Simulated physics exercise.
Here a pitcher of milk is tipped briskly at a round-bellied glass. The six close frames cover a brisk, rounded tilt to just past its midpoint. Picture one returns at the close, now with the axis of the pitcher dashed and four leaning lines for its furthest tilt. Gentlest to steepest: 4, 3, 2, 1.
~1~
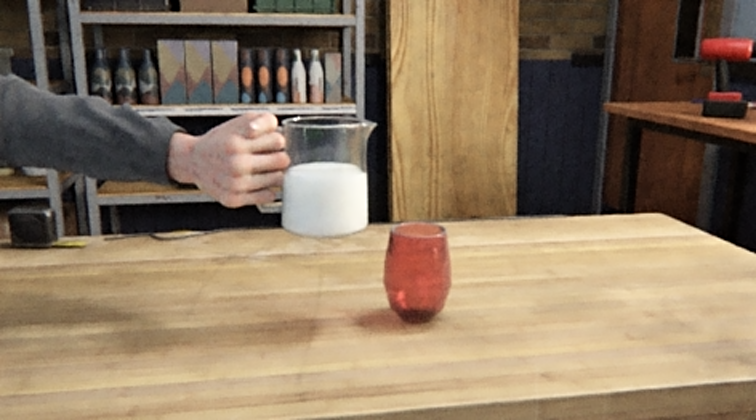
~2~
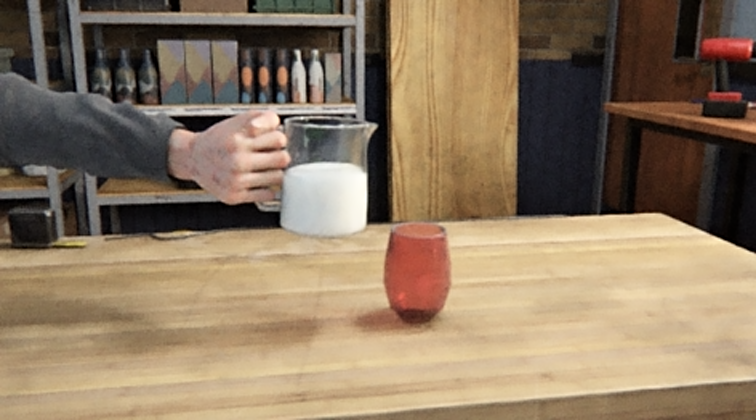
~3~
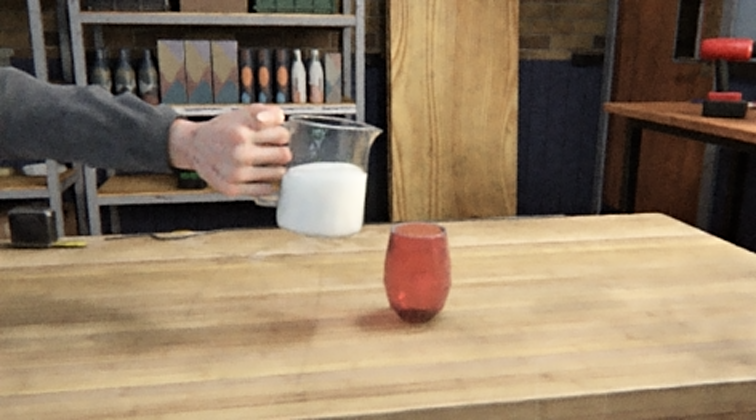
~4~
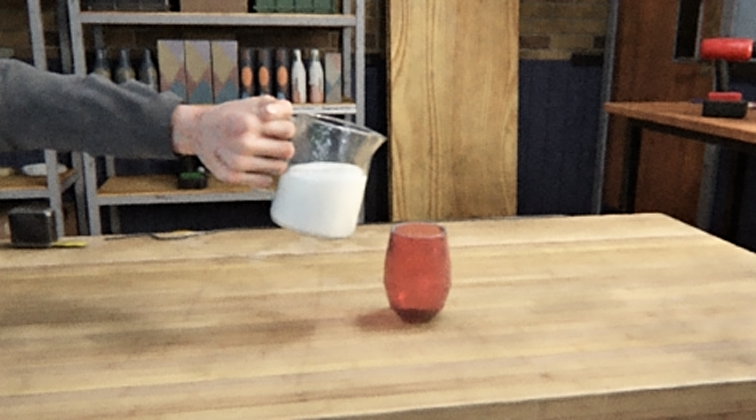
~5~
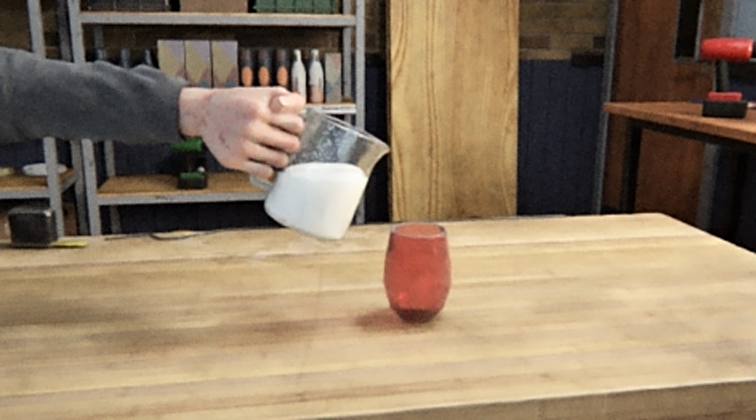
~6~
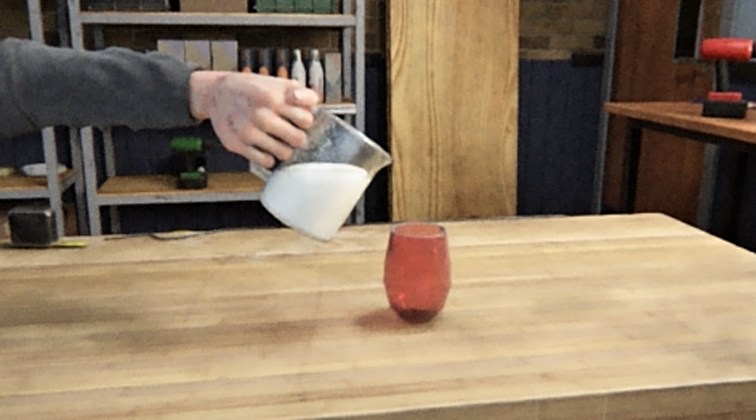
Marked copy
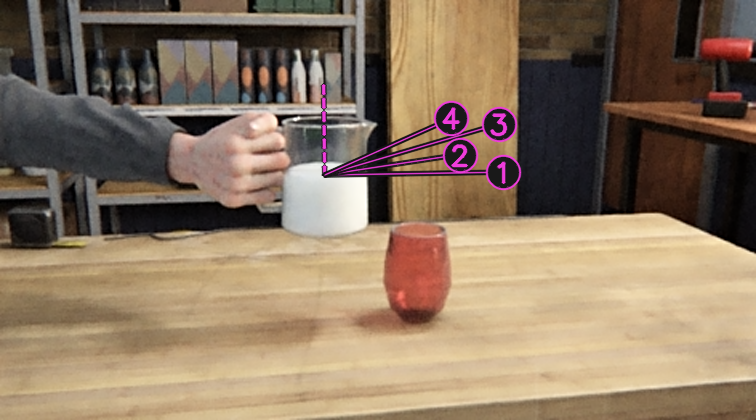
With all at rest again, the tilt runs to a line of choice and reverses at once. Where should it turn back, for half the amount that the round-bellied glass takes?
Use line 3.
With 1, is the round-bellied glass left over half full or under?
Over.
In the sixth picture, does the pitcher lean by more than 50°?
No, it does not.
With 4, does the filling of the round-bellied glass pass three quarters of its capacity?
No, it does not.
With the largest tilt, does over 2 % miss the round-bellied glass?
Yes, it does.
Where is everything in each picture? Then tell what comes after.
The first frame shows upright, lip at (374, 124); rim of the round-bellied glass round (419, 229); nothing has left yet.
The second frame shows upright, lip at (376, 125); nothing has left yet.
The third frame shows tipped about 7°, lip at (380, 130); nothing has left yet.
The fourth frame shows tipped about 15°, lip at (385, 138); nothing has left yet.
The fifth frame shows tipped about 24°, lip at (390, 148); nothing has left yet.
The sixth frame shows tipped about 34°, lip at (393, 160); nothing has left yet.
In magenta, 1 at (486, 172); 2 at (443, 157); 3 at (483, 128); 4 at (435, 125).
With 1, the round-bellied glass ends with about 74 % of what it can hold; 10 % of the milk is spilt.
With 2, the round-bellied glass ends with about 65 % of what it can hold.
With 3, the round-bellied glass ends with about 48 % of what it can hold.
With 4, the round-bellied glass ends with about 29 % of what it can hold.
